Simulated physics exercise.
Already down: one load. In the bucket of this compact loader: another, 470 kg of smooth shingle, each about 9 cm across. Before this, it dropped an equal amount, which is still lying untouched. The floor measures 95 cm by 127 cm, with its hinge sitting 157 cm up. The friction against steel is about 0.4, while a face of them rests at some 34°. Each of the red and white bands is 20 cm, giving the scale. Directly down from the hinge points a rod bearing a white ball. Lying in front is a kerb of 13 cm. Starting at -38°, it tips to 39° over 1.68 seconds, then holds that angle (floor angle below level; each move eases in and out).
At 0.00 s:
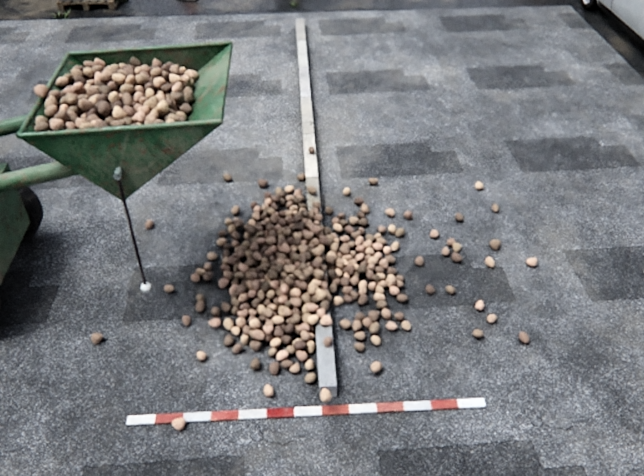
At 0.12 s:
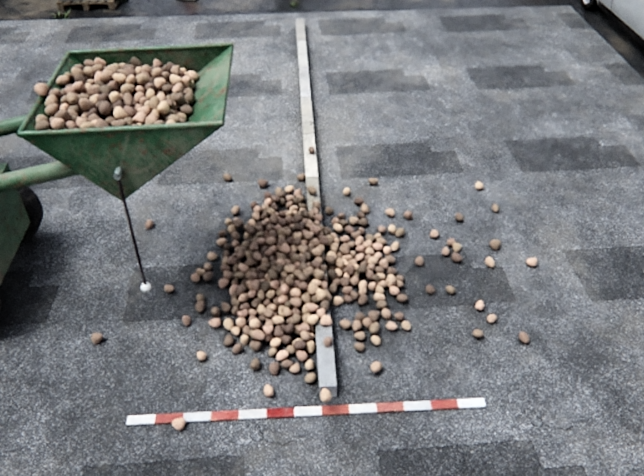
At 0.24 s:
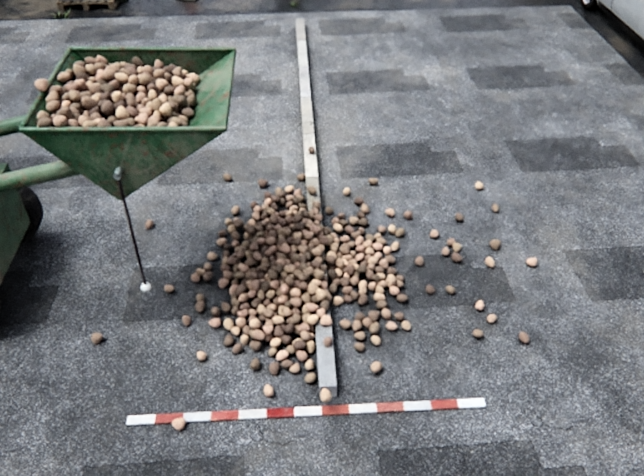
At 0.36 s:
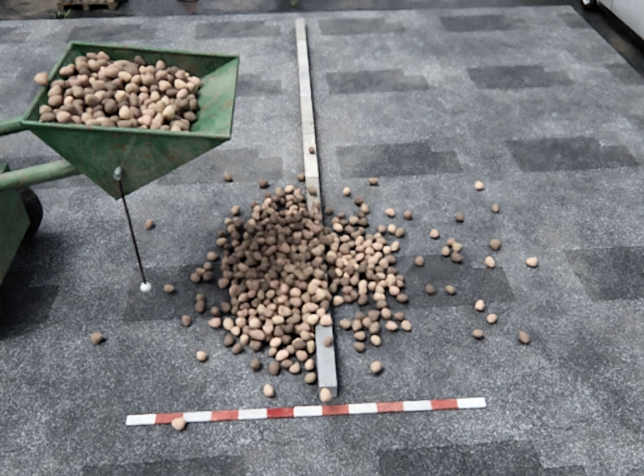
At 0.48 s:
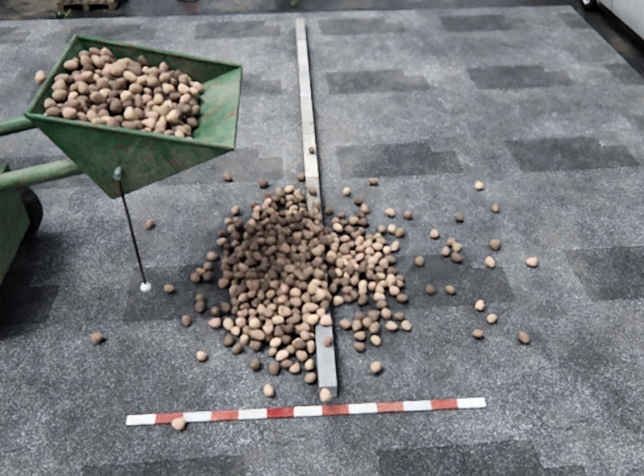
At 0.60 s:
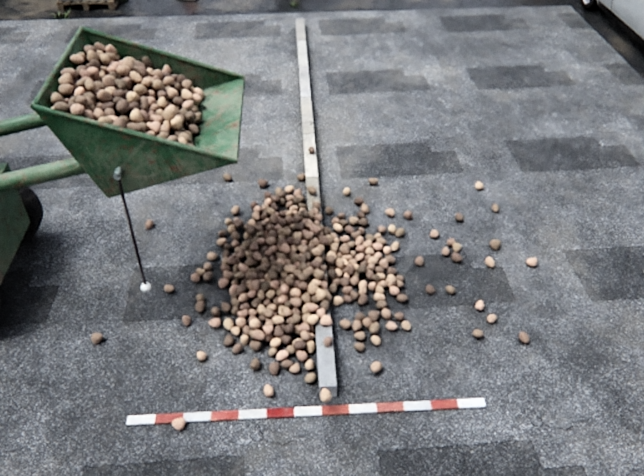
A green bucket heaped with brown and tan rounded stones slowly tilts at the upper left, its right-hand lip sinking while the stones shift slightly inside it. Seen from above at an angle, a loose pile of similar stones lies across a narrow grey kerb on dark, patchy paving, behind a red-and-white banded strip. The pile, the rod with a white ball below the bucket, and the camera stay still.
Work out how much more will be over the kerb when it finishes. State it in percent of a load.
Around 27 out of 100.
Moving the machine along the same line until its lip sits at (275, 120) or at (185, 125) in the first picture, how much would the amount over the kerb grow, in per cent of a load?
First place: Roughly 75 %; second place: Roughly 5 %.
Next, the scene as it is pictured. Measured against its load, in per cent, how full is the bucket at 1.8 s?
It holds some 30 percent.
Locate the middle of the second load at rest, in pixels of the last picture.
(285, 260).
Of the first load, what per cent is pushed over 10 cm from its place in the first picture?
About 20 %.
After 1.3 s the floor is at 27°; in per cent of one load, 97 in the bucket, 79 on this side of the kerb, 24 over the kerb; the foremost stones are at (495, 250).
After 1.8 s the floor is at 39°; in per cent of one load, 29 in the bucket, 147 on this side of the kerb, 24 over the kerb; the foremost stones are at (495, 250).
After 2.1 s the floor is at 39°; in per cent of one load, 1 in the bucket, 162 on this side of the kerb, 37 over the kerb; the foremost stones are at (495, 250).
After 4.9 s the floor is at 39°; in per cent of one load, 0 in the bucket, 149 on this side of the kerb, 51 over the kerb; the foremost stones are at (495, 250). Net gain over the kerb, 27.
